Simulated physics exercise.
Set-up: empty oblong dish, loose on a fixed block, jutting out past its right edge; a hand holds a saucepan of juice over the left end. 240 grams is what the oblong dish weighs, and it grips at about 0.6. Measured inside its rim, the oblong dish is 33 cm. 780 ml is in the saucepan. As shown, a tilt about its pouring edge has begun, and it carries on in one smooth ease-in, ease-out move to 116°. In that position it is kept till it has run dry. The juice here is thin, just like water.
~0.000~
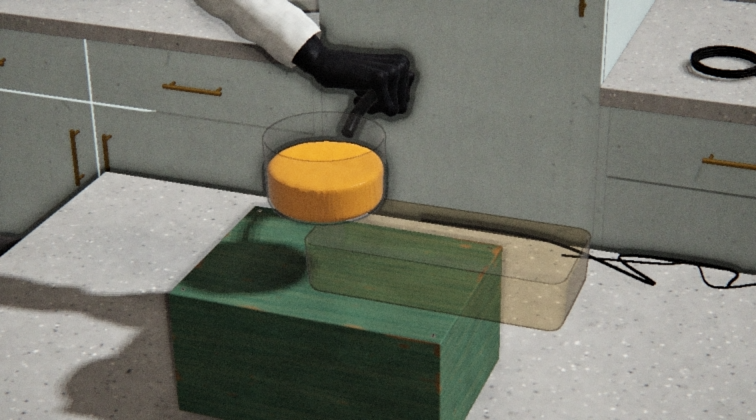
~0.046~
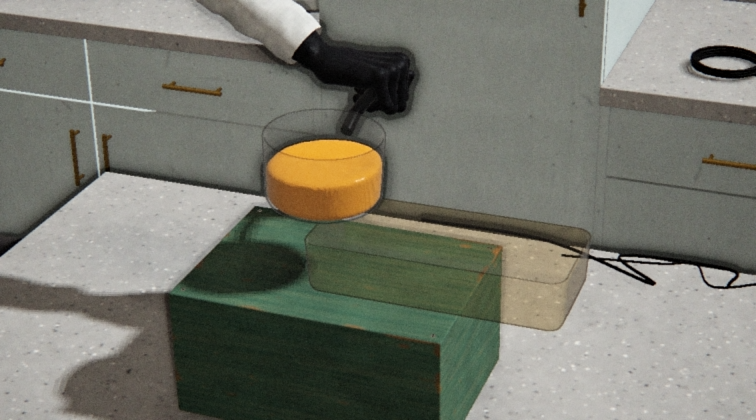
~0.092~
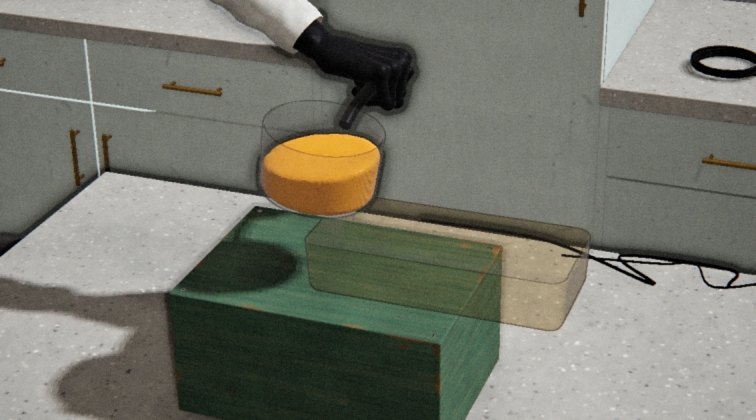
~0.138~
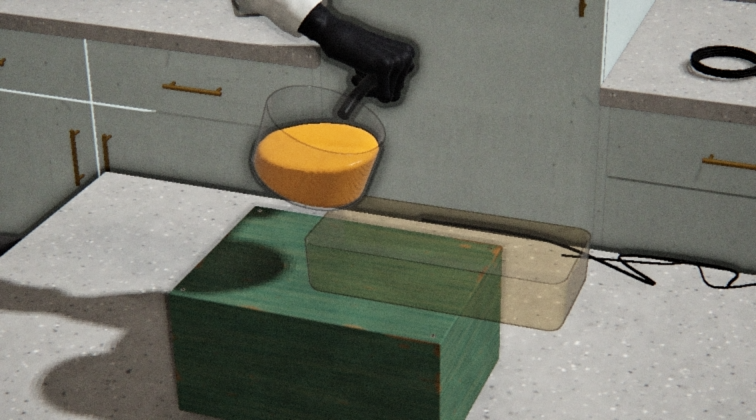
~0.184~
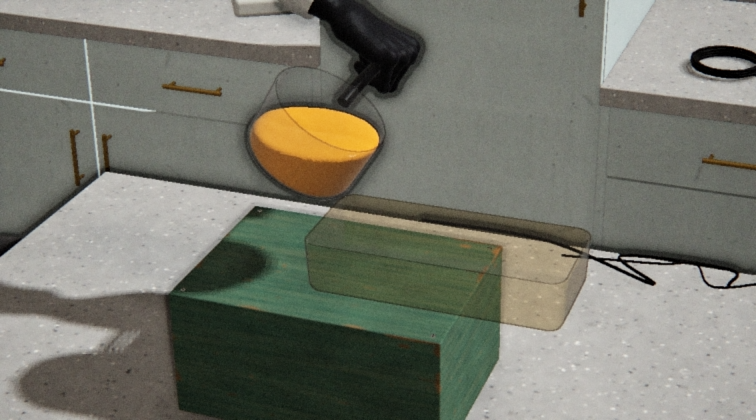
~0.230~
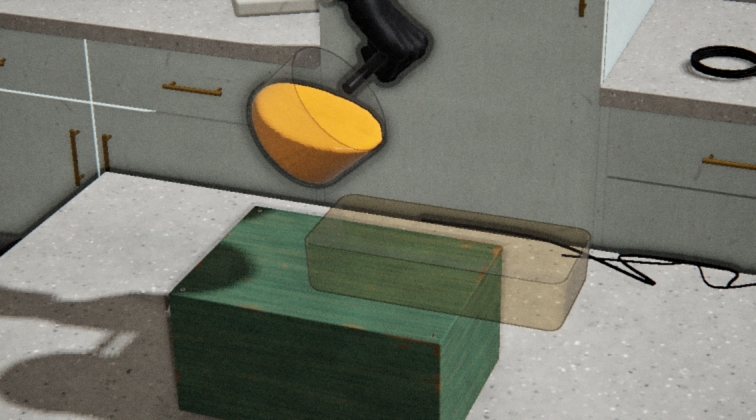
A black-gloved hand steadily tilts a clear pan of orange juice above a green block.
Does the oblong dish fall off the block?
Yes.
By 0.47 s the tilt is 112° and 48 per cent is still to pour; the oblong dish lies level with 3 per cent in it.
By 0.65 s the tilt is 116° and 4 per cent is still to pour; the oblong dish leans 9° with 77 per cent in it.
By 0.83 s the tilt is 116° and 0 per cent is still to pour; the oblong dish leans 43° with 43 per cent in it.
By 1.03 s the tilt is 116° and 0 per cent is still to pour; the oblong dish leans 64° with 28 per cent in it.
At rest the oblong dish leans 61° with 0 per cent in it.
